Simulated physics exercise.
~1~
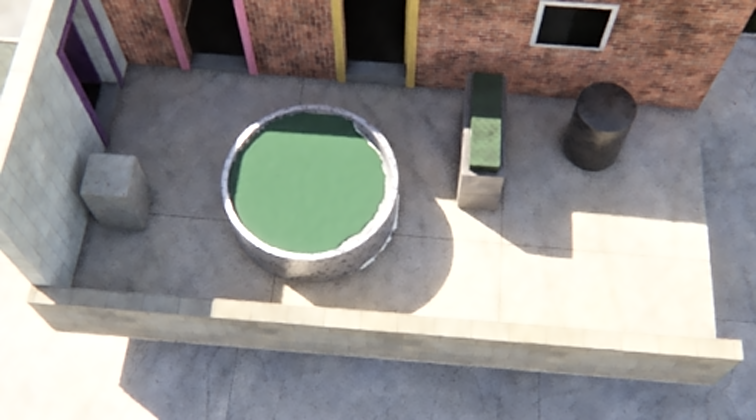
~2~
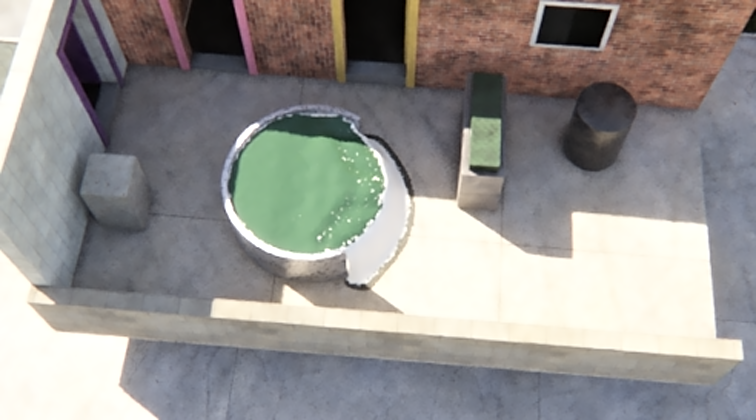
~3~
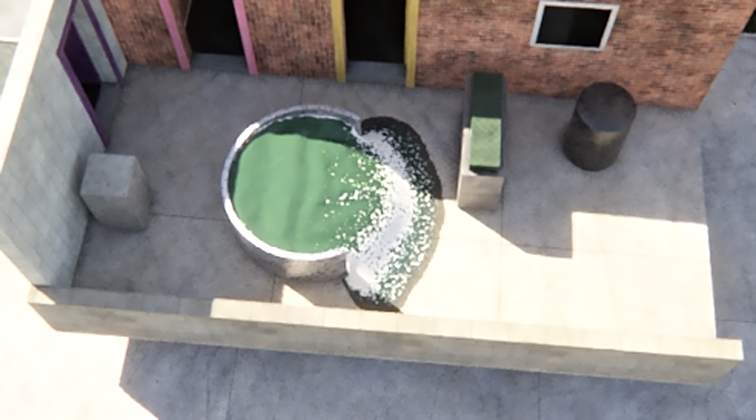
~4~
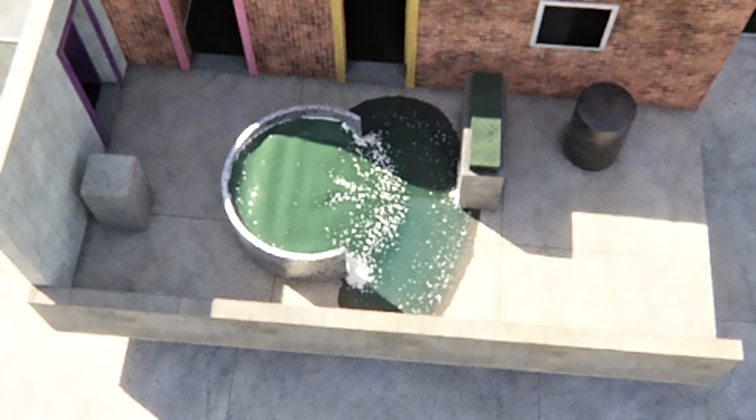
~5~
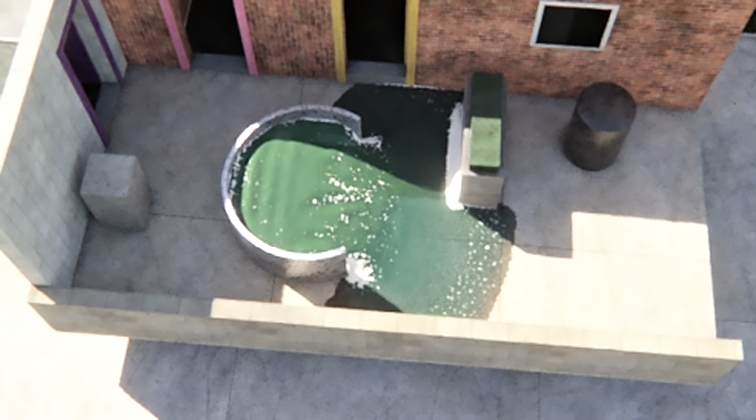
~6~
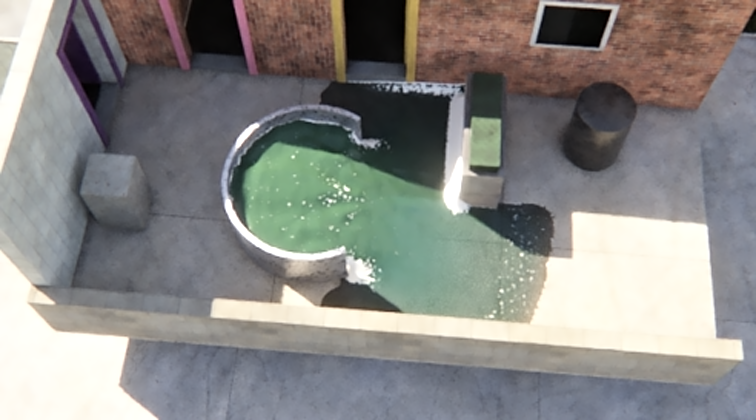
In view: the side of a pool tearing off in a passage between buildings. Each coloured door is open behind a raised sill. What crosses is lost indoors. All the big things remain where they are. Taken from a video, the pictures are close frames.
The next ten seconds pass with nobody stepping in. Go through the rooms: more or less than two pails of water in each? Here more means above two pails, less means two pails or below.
Yellow door: Less; purple door: Less; pink door: Less.
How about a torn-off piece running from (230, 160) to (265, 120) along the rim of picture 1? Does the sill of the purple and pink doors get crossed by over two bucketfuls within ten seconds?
Then the purple one overshoots, and the pink one overshoots.
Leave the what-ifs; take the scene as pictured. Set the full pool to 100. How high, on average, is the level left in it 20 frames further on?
About 12 %.
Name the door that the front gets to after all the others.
The purple one.
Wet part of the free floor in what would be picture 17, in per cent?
I'd guess some 60 per cent.
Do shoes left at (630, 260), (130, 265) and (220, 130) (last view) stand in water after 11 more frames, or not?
Point by point: Inundated, not yet wet, not yet wet.
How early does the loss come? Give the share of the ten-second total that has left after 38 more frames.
My figure: 80 percent.
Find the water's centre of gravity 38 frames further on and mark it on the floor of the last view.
The water centres close to (375, 198).
A moment on, water covers 45 % of the floor; the yellow door wet at the sill, nothing in, the purple door not reached, the pink door not reached.
Next, water covers 60 % of the floor; the yellow door wet at the sill, nothing in, the purple door not reached, the pink door not reached.
Then, water covers 75 % of the floor; the yellow door wet at the sill, nothing in, the purple door wet at the sill, nothing in, the pink door wet at the sill, nothing in.
Later, water covers 85 % of the floor; the yellow door wet at the sill, nothing in, the purple door wet at the sill, nothing in, the pink door wet at the sill, nothing in.
In the end, water covers 85 % of the floor; the yellow door wet at the sill, nothing in, the purple door wet at the sill, nothing in, the pink door wet at the sill, nothing in.
